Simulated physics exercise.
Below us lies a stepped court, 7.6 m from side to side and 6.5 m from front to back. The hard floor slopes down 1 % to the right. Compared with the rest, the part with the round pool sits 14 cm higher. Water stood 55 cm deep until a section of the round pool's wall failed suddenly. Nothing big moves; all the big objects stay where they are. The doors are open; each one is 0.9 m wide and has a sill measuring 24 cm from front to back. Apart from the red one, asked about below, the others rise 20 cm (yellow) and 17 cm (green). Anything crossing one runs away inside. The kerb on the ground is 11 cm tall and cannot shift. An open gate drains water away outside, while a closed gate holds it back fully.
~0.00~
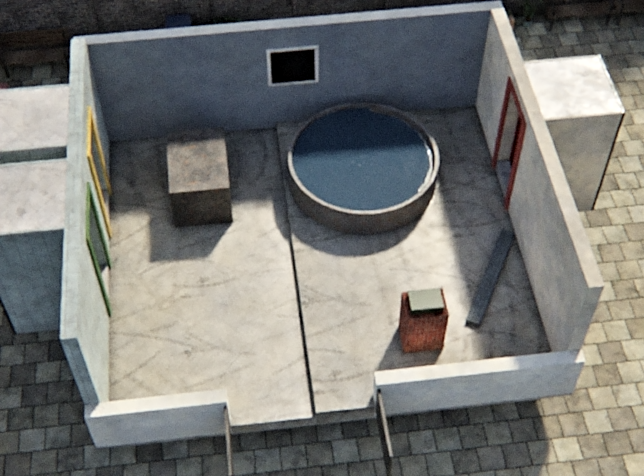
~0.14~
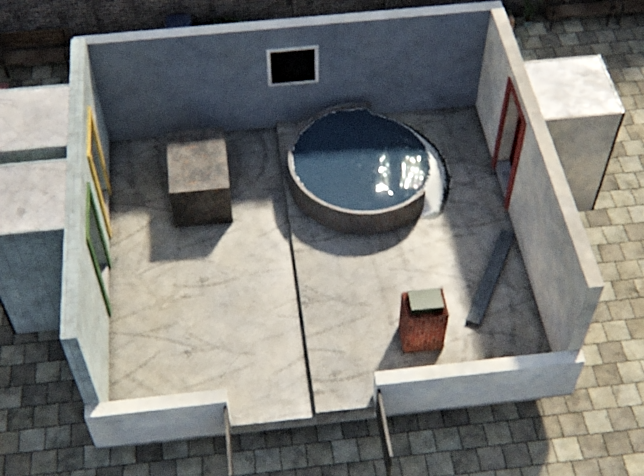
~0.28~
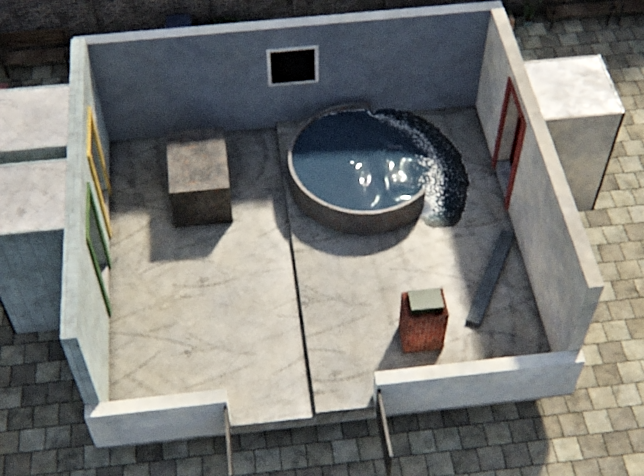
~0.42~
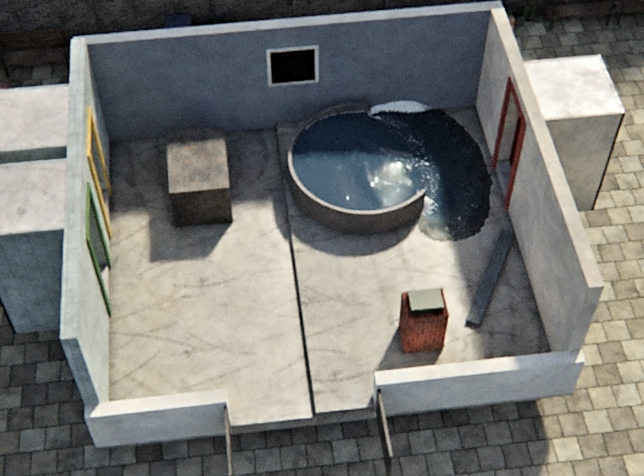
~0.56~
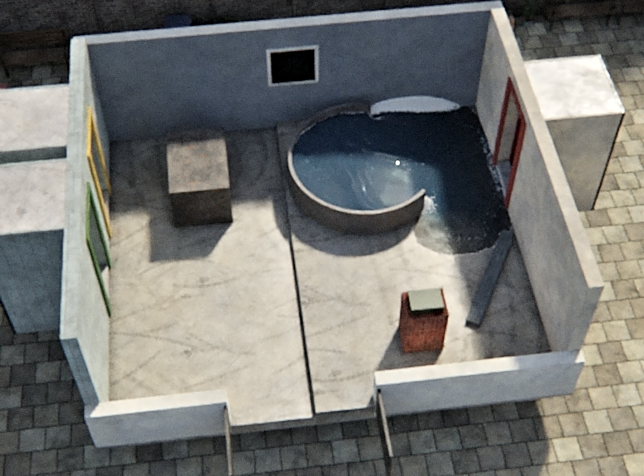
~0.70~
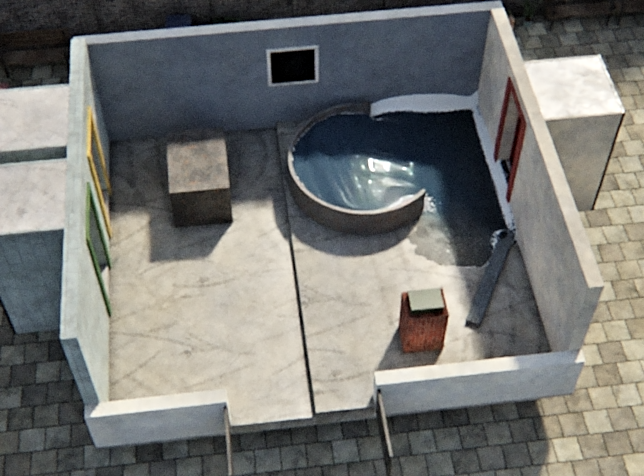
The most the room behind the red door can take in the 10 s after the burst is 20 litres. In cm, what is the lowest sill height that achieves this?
About 32 cm.
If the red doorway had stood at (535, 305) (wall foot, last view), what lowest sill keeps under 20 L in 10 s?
Roughly 10.0 cm, give or take.
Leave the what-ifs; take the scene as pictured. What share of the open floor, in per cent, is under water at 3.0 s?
Wet: Close to 35 %.
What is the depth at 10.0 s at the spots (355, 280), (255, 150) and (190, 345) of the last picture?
Depths of roughly 6 cm, 2 cm and 7 cm, in that order.
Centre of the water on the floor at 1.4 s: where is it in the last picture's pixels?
Approximately (402, 169).
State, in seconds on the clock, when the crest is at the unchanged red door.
1.8 s.
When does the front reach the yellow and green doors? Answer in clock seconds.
Yellow door 5.5 seconds, green door 6.5 seconds.
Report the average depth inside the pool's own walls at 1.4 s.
Around 32 cm on average.
After 1.4 s water covers 20 % of the floor, deepest (52 cm) near (488, 149); 35 cm at the red door, 11 litres in over its 25 cm sill.
After 3.0 s water covers 35 % of the floor, deepest (32 cm) near (472, 125); 31 cm at the red door, 80 litres in over its 25 cm sill.
After 10.0 s water covers 95 % of the floor, deepest (14 cm) near (512, 226); 13 cm at the red door, 87 litres in over its 25 cm sill.
At the red door as built, the water arrived by 0.6 s and peaked near 40 cm at 1.8 s.
With a sill of 28 cm, 52 litres would have come in within the 10 s; with 38 cm, 4 litres. So under 20 litres takes about 32 cm.
